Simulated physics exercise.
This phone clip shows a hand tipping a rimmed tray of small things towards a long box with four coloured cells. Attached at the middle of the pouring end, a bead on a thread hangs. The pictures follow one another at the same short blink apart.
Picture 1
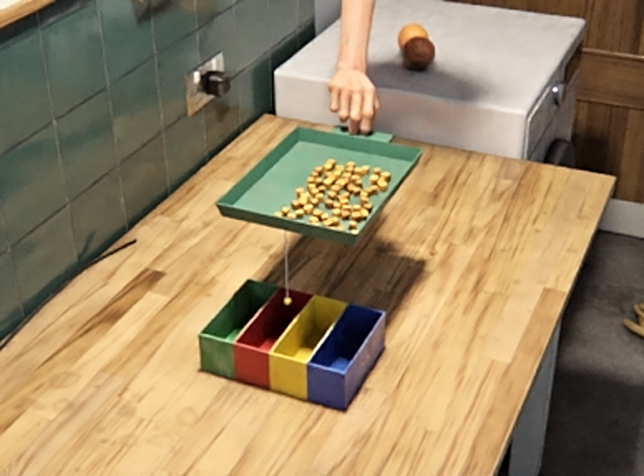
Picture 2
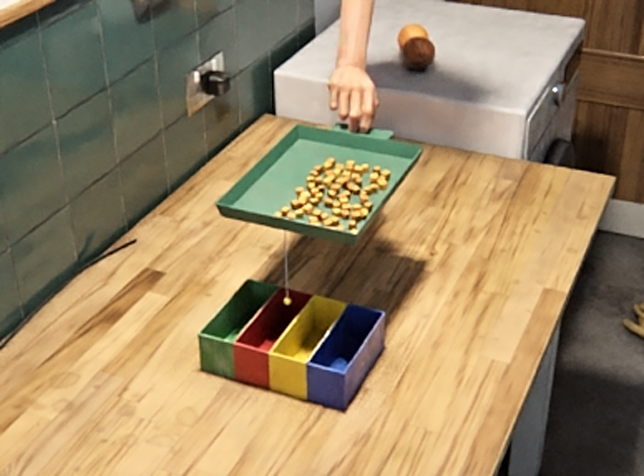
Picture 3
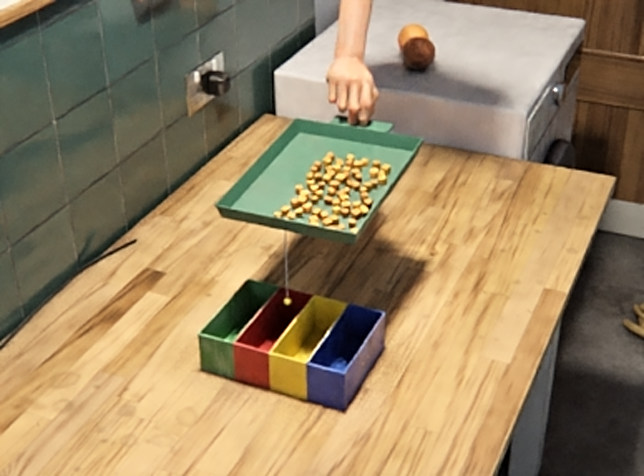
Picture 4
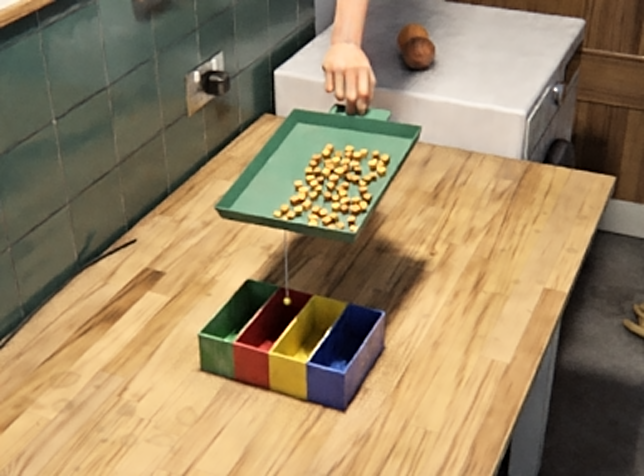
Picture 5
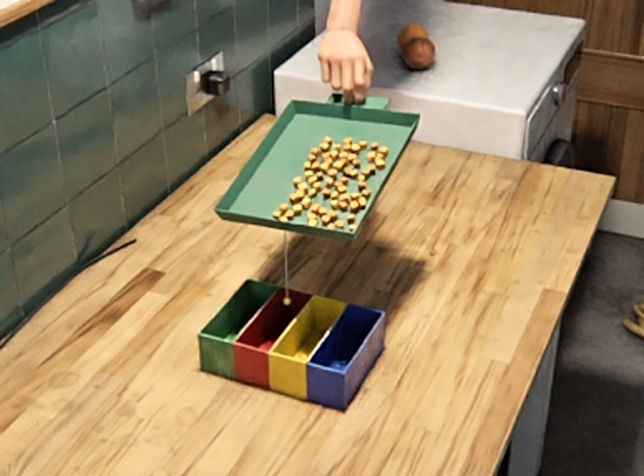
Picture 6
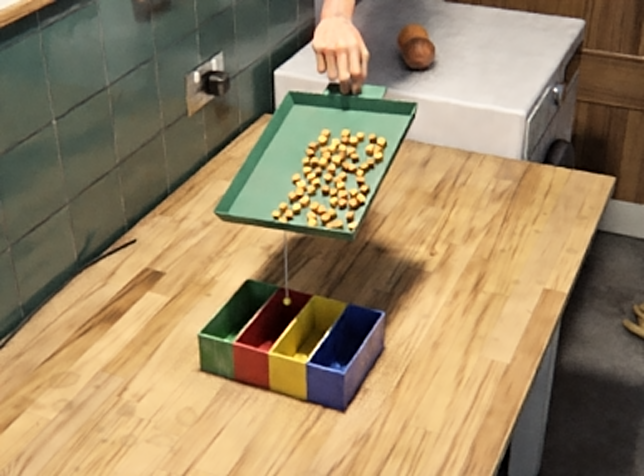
Green tray of croutons being tilted gradually by a hand raising its far end above a box with green, red, yellow and blue cells.
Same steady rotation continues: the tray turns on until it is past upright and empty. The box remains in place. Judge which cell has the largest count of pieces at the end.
Largest count: Green.
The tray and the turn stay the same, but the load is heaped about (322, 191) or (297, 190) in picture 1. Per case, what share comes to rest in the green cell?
Close to 40 %, followed by close to 40 %.
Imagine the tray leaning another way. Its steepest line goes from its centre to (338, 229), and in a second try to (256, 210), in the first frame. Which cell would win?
Try A: That blue cell / try B: The green one.
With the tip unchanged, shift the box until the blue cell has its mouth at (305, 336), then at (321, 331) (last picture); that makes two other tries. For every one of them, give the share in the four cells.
First some 100, then 90 per cent.
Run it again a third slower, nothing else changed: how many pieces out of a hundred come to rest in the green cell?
I'd put it near 30 per cent.
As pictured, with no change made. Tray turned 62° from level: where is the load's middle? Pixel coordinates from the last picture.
I'd mark it close to (279, 209).
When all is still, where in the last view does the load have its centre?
Around (234, 353), give or take.
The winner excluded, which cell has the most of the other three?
Runner-up: The red cell.
Shortly afterwards, tray tipped steeply; the whole lot on the tray.
Next, tray tipped past a quarter turn; all but a few on the tray; only a few in the green cell; a little falling or outside the box.
Some moments later, tray tipped past a quarter turn; near a third in the green cell; near a quarter in the red cell; a little in the yellow cell; near a quarter falling or outside the box.
In the end, tray tipped past a quarter turn; near a third in the green cell; near a quarter in the red cell; a little in the yellow cell; none at all in the blue cell; near a quarter outside the box.
